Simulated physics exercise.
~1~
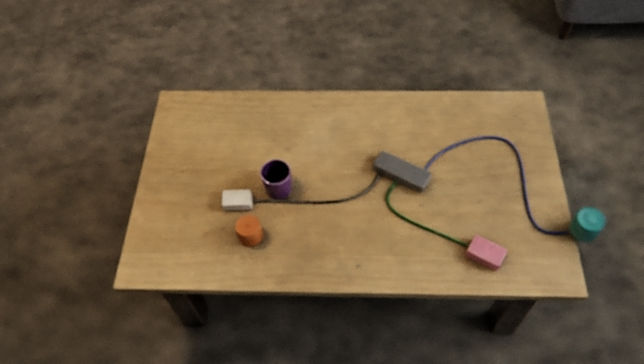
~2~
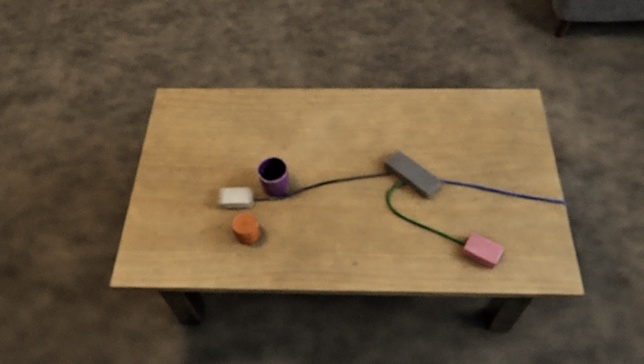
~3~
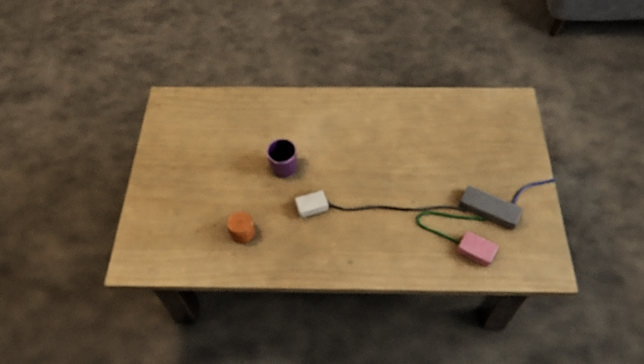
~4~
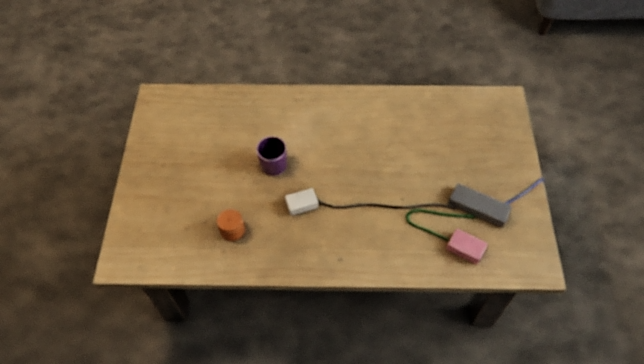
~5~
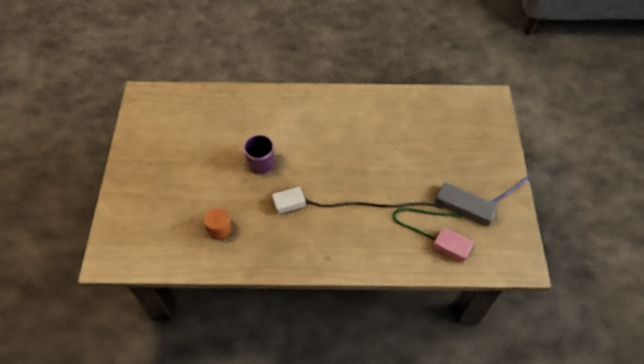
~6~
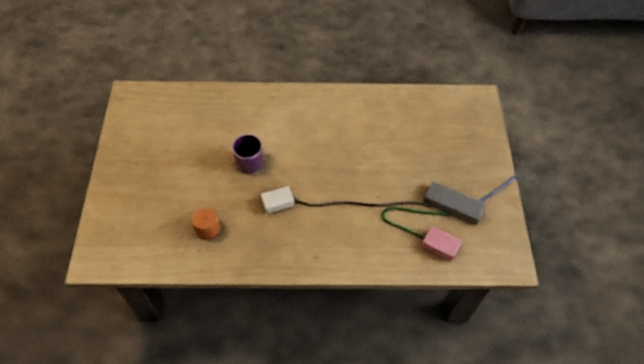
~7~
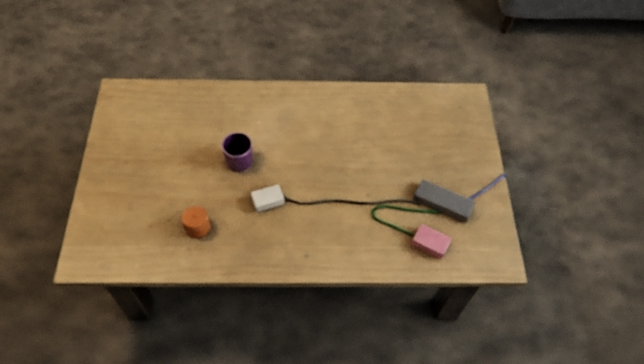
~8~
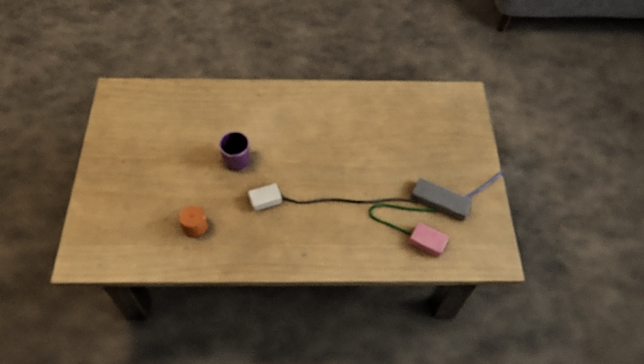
The teal cup-like object dropped off the table's right edge, its blue cable pulling the grey strip to the right, which dragged the white box along by its black cable and nudged the purple mug, while the pink block and orange tub stayed put.
